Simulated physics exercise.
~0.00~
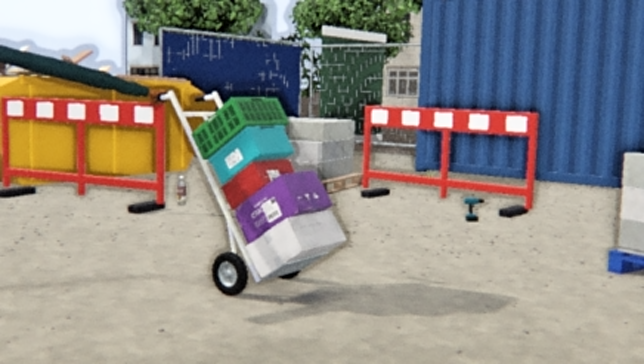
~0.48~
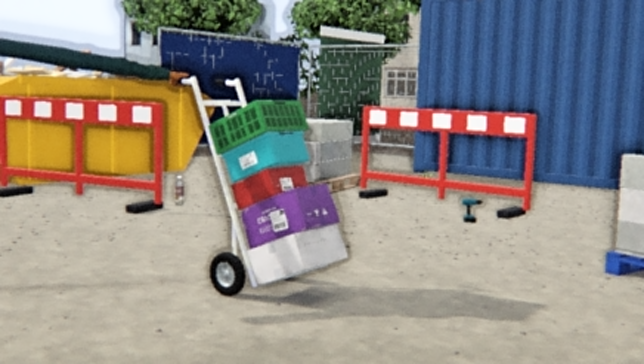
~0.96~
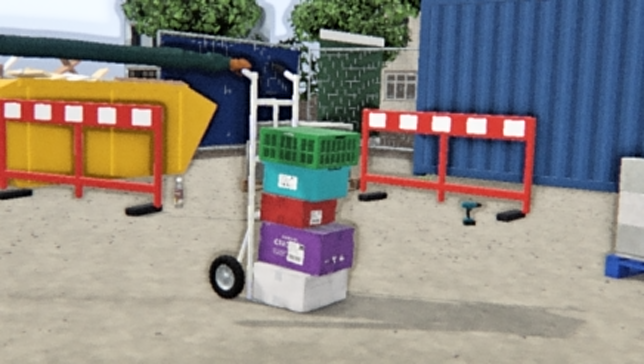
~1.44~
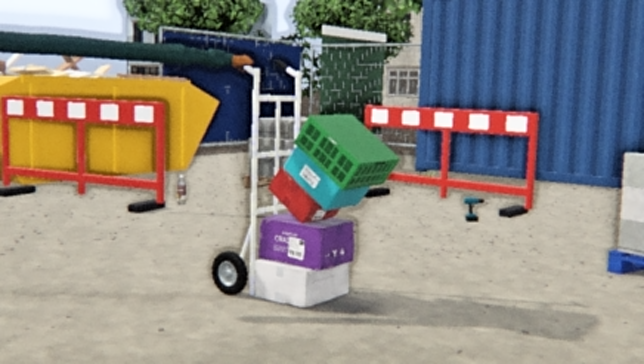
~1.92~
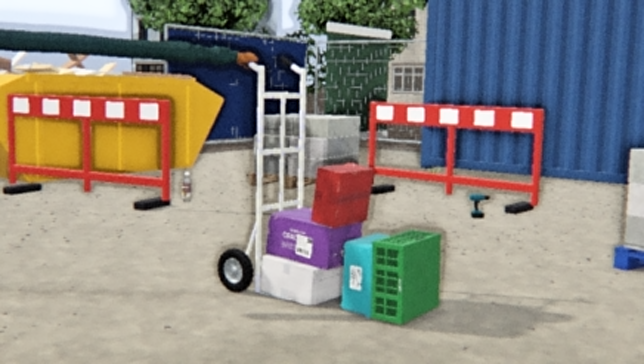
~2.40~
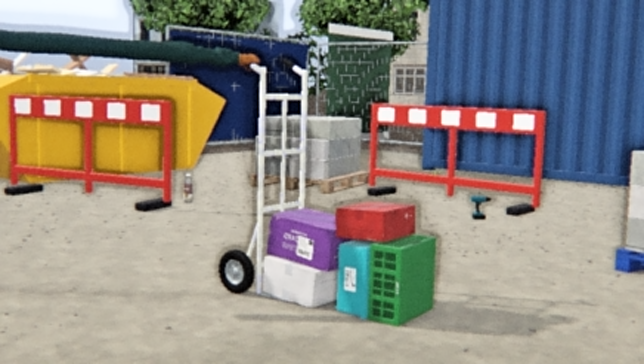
A dark green sleeved arm reaches in from the left, its hand gripping a white sack truck on a sandy building site, seen from the side by a slightly swaying camera. Behind are a yellow skip, red and white barriers and a blue container. The tilted truck carries, from the bottom, a white box, purple parcel, red parcel, turquoise tote and green crate. The arm swings it upright, and the top three tip rightward together. The tote and crate drop to the ground on their sides. The red parcel topples over against them, while the purple and white ones stay put.
